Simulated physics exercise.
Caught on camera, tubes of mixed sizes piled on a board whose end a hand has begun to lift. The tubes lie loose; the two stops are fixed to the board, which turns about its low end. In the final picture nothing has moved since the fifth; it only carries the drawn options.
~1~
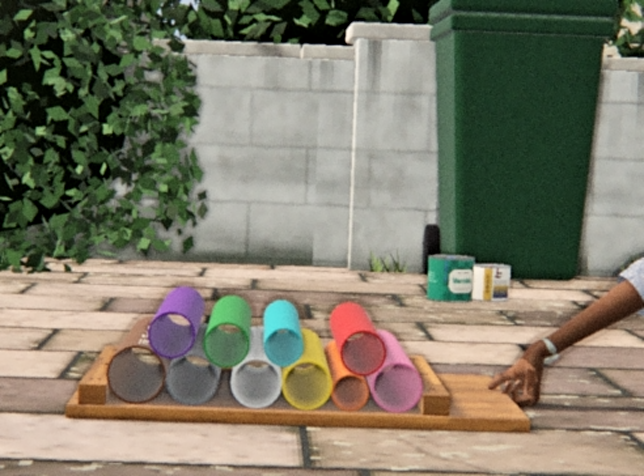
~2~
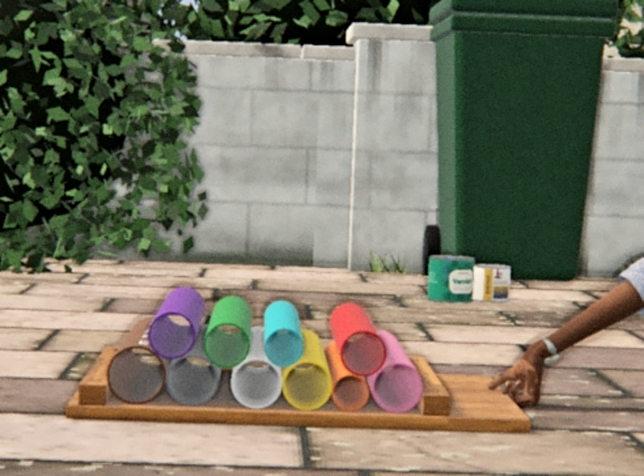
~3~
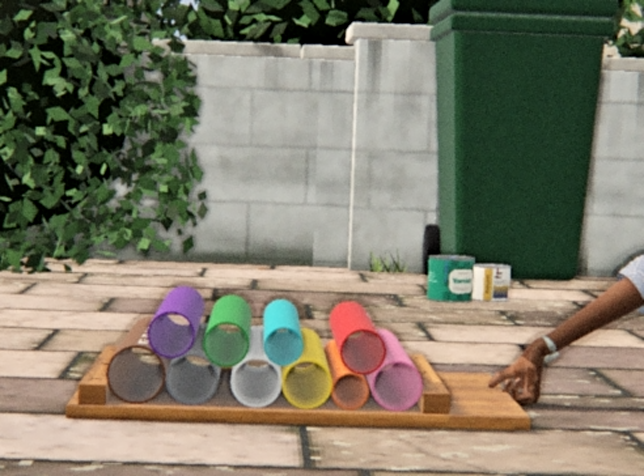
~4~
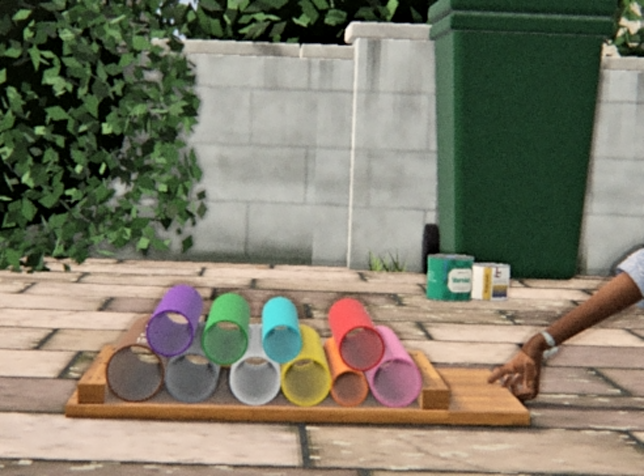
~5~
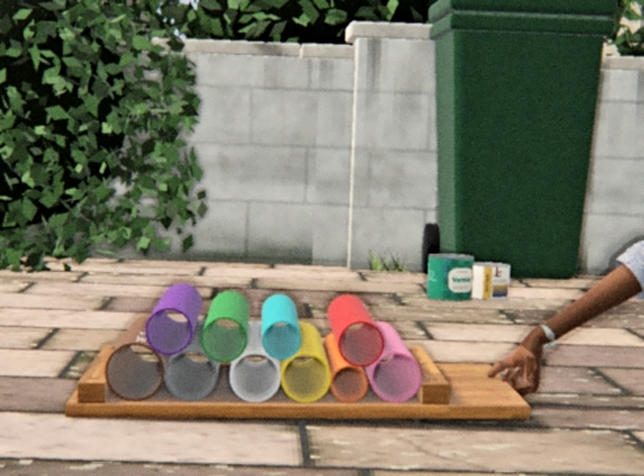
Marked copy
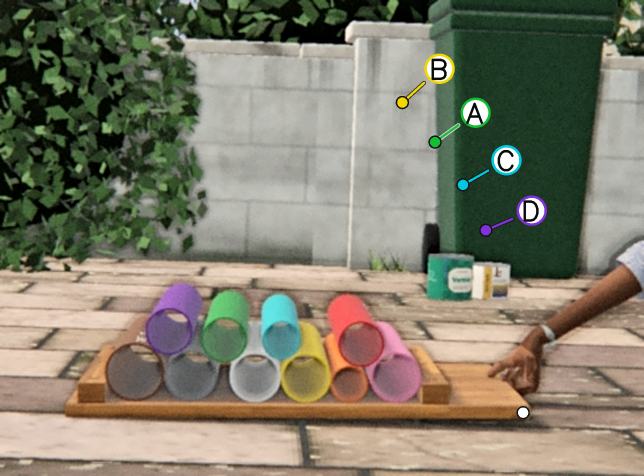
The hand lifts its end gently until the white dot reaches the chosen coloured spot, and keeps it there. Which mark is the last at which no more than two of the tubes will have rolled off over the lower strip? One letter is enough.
The highest mark that will do is C.
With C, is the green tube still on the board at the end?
Yes, with C.
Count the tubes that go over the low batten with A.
The count is three.
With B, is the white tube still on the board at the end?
Yes.
On the marked copy, A at (435, 142); B at (403, 102); C at (463, 185); D at (486, 230); the white dot at (523, 412).
Following C. Soon after the start, board at 18°.
Later, board at 32°.
In the end, board at 32°, none over the low batten.
As for the rest, A three over the low batten (green, purple, turquoise); B four over the low batten (green, red, purple, turquoise); D none over the low batten.
